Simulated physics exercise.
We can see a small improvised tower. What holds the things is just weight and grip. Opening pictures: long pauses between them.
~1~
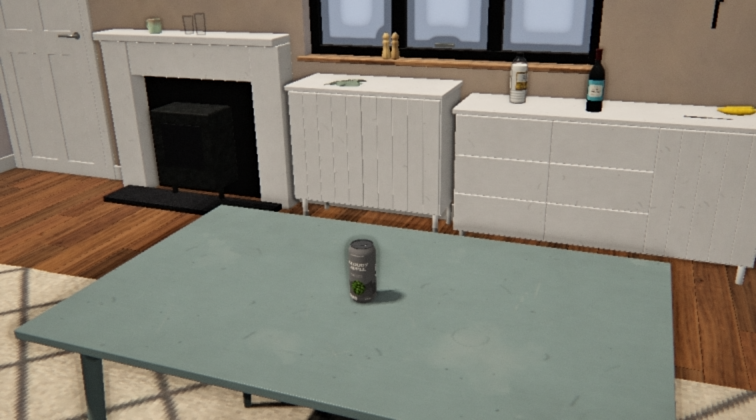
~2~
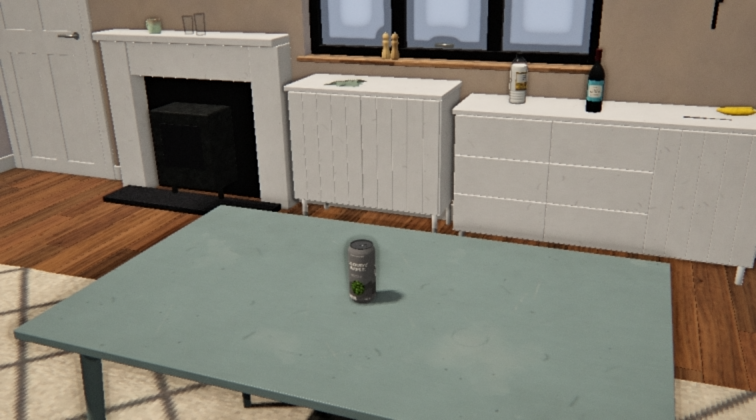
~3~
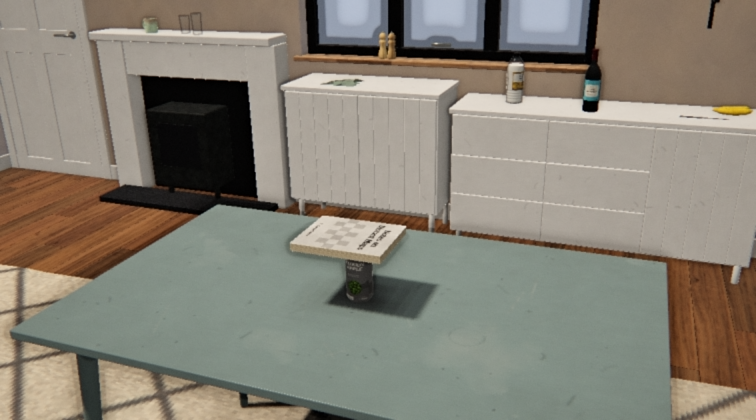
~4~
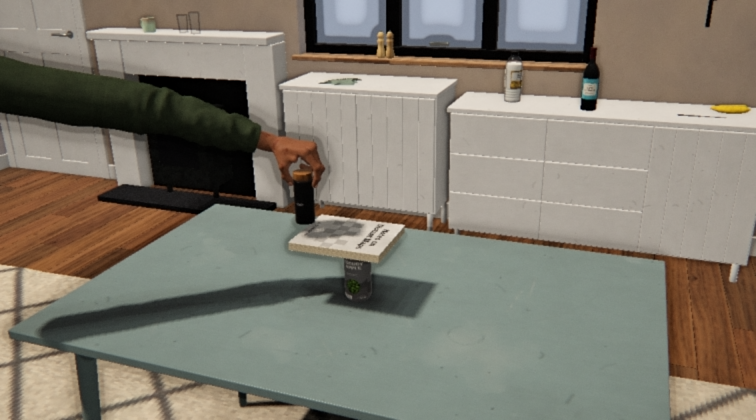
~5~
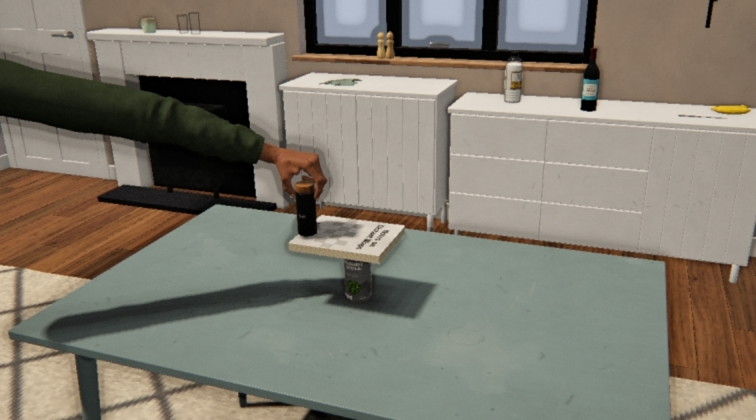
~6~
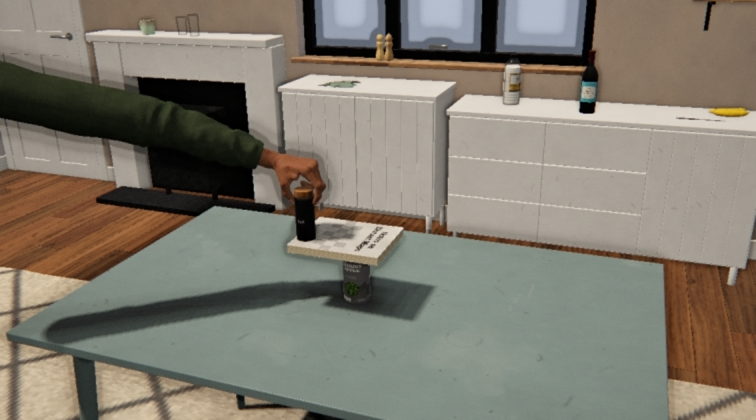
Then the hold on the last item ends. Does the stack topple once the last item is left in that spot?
Yes, it topples.
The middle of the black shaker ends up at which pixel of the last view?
Near (275, 293).
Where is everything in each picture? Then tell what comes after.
In the first picture, the last thing is not in view yet; grey can (363, 272).
In the second picture, the last thing is not in view yet; grey can (362, 272).
In the third picture, the last thing is not in view yet; grey can (359, 271).
The fourth picture shows still above its spot; black shaker (304, 197); grey can (358, 270).
The fifth picture shows still above its spot; black shaker (306, 208); grey can (358, 271).
The sixth picture shows in place under the hand; black shaker (305, 214); grey can (357, 273).
Then, 0.40 s after the last picture, black shaker and white book now fallen.
Then, 0.50 s after the last picture, things are still on the move.
Then, 1.10 s after the last picture, grey can tipped 64° from how it was.
By the end, fallen, grey can, black shaker and white book. Seen from the same camera at the end, black shaker near (275, 293). The stack gives way.
